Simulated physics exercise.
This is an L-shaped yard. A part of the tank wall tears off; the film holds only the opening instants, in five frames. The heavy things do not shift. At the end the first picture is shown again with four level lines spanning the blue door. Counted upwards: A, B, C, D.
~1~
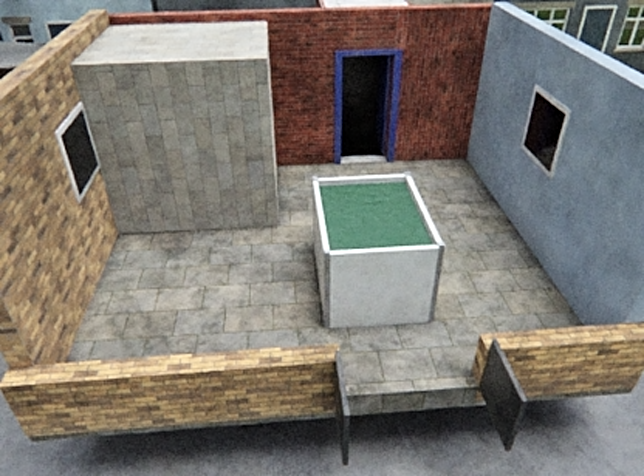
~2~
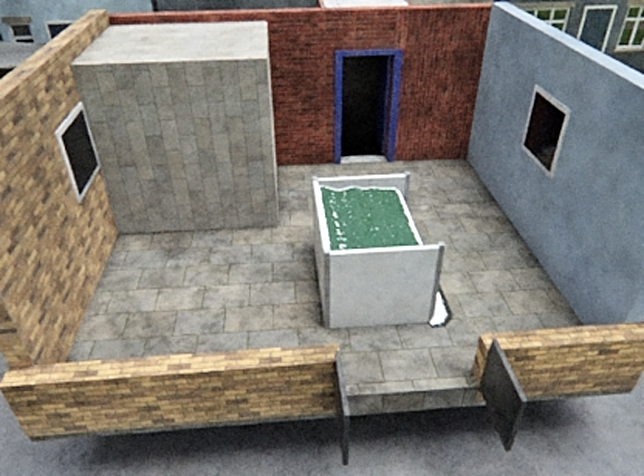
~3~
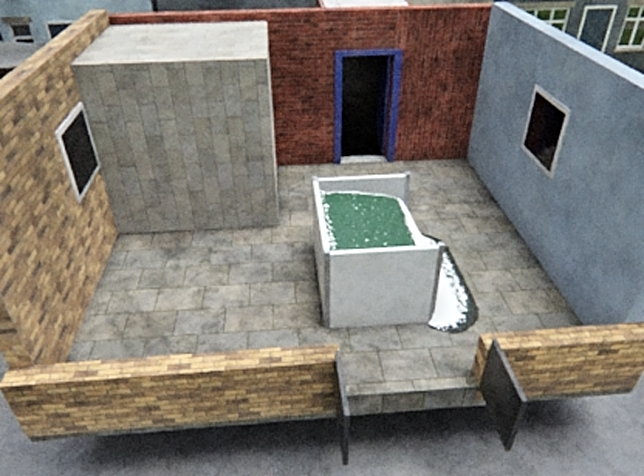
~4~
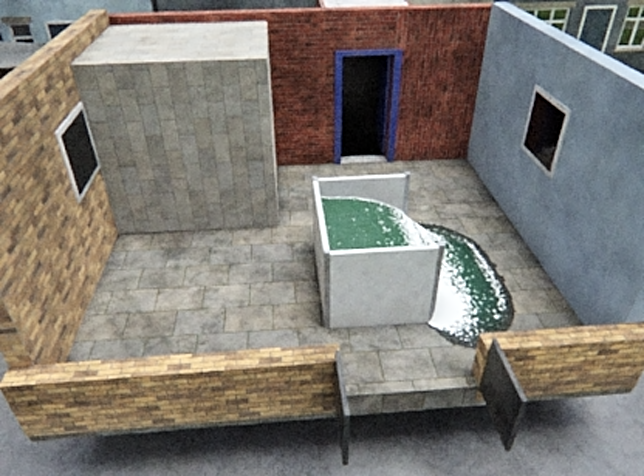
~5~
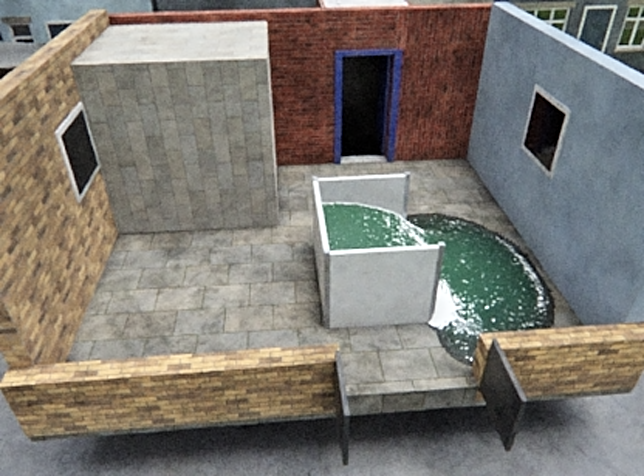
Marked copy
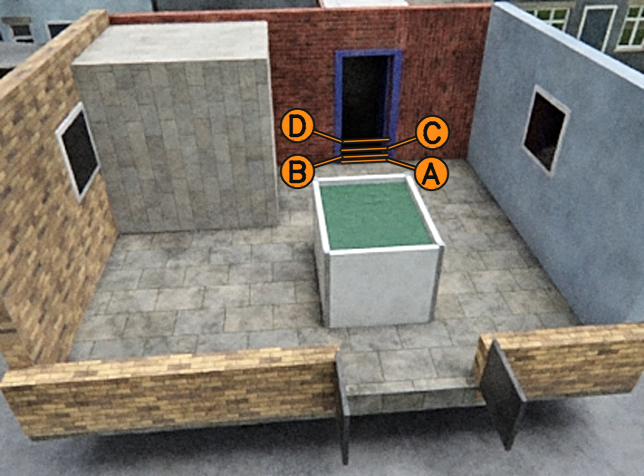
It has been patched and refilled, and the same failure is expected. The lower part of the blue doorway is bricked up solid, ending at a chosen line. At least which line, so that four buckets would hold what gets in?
I would pick height B.
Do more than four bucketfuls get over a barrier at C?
No, not at all.
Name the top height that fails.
Height A.
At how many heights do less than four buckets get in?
Three of them.
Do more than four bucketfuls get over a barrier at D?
No, not at all.
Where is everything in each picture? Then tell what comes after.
In the first frame, water in the tank at rest, its middle at (372, 215); foot of the blue doorway at (364, 162); open gate at (410, 335).
In the second frame, water covers 2 % of the ground, its front hidden from here.
In the third frame, front seen at (452, 303), 5 % of the ground wet.
In the fourth frame, front seen at (503, 311), 10 % of the ground wet.
In the fifth frame, front seen at (549, 310), 17 % of the ground wet.
On the marked copy, A at (364, 160); B at (364, 156); C at (365, 149); D at (365, 140); from the bottom up A, B, C, D.
With A, about 11 bucketfuls get in.
With B, a splash gets over, under a bucket.
With C, nothing gets over.
With D, nothing gets over.
